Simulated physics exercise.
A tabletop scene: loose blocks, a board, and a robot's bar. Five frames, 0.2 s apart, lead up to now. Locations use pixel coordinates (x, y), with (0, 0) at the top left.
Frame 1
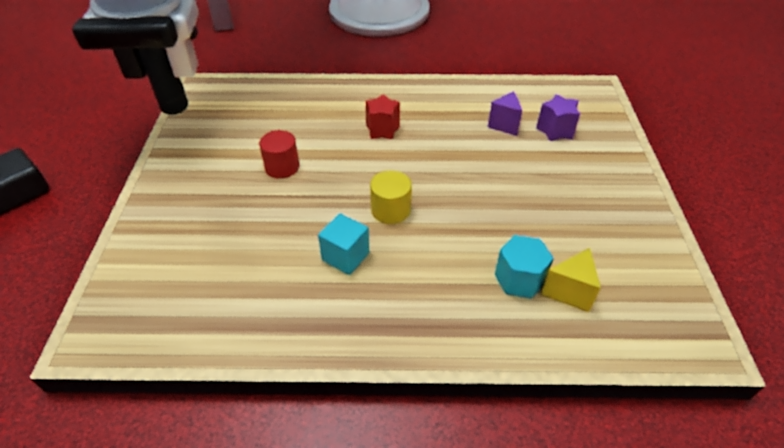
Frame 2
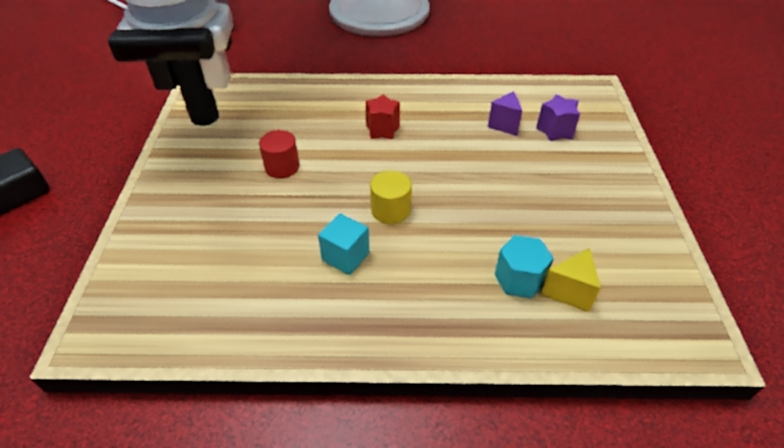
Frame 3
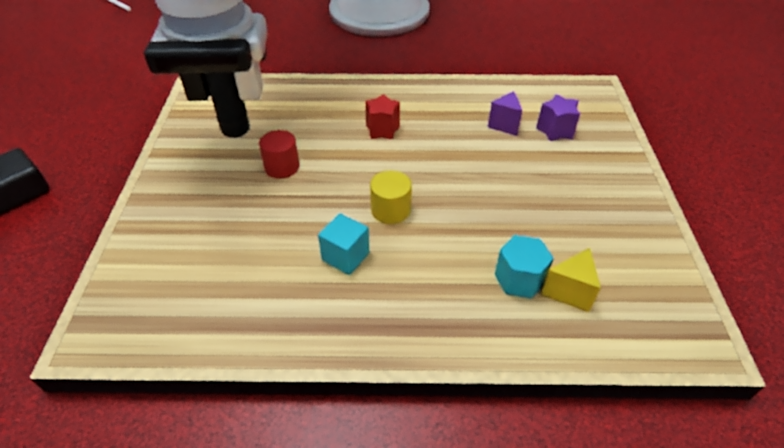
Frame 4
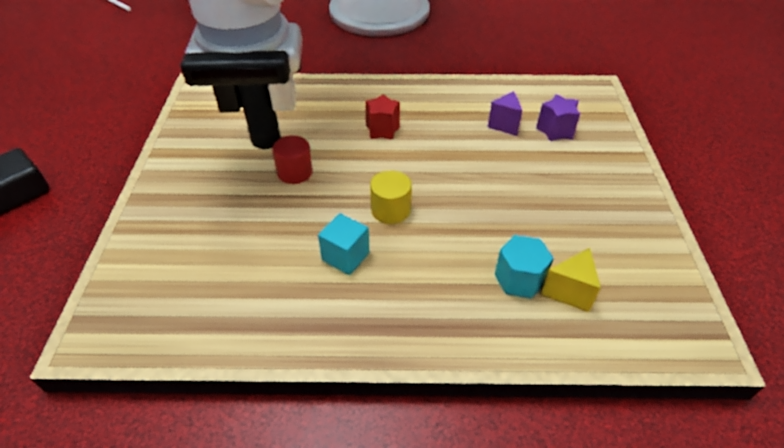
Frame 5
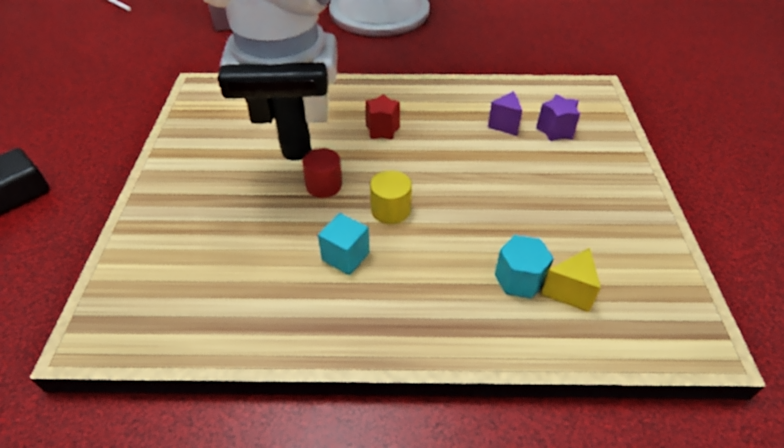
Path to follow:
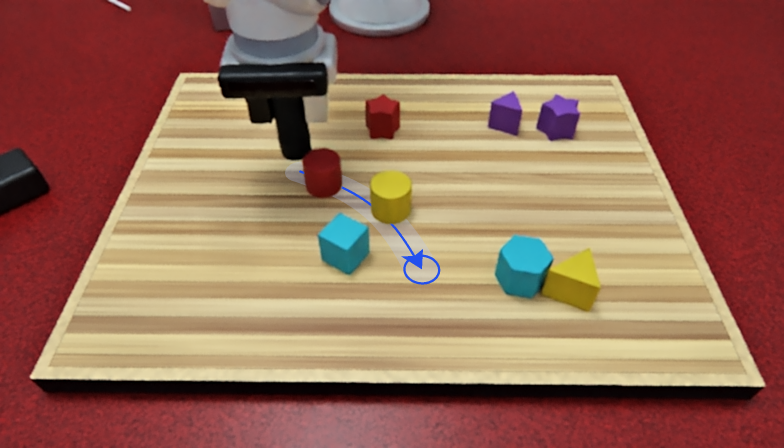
Robot arm with a black bar moving right and toward the viewer, pushing a red cylinder across a wooden board of colored blocks.
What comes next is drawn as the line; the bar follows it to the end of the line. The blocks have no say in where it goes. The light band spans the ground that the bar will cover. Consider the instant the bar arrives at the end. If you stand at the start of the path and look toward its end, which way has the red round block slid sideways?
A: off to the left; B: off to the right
B - off to the right.
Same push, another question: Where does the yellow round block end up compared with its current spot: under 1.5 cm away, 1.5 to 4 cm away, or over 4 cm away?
That block covers upwards of 4 cm.
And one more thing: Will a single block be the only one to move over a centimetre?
No - that is not the case.
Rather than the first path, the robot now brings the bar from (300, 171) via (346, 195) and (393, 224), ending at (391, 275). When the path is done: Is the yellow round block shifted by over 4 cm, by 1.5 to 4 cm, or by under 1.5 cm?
Over 4 cm.
Drawn move, from (300, 171) through (350, 191) and (391, 224) to (422, 269).
The first path, step by step. One third of the way, bar (348, 172); red round block (366, 186); yellow round block (407, 192).
Two thirds of the way, bar (392, 205); red round block (391, 226); yellow round block (430, 205).
At the end, bar (423, 250); red round block (395, 267); turquoise square piece still; yellow round block (449, 215).
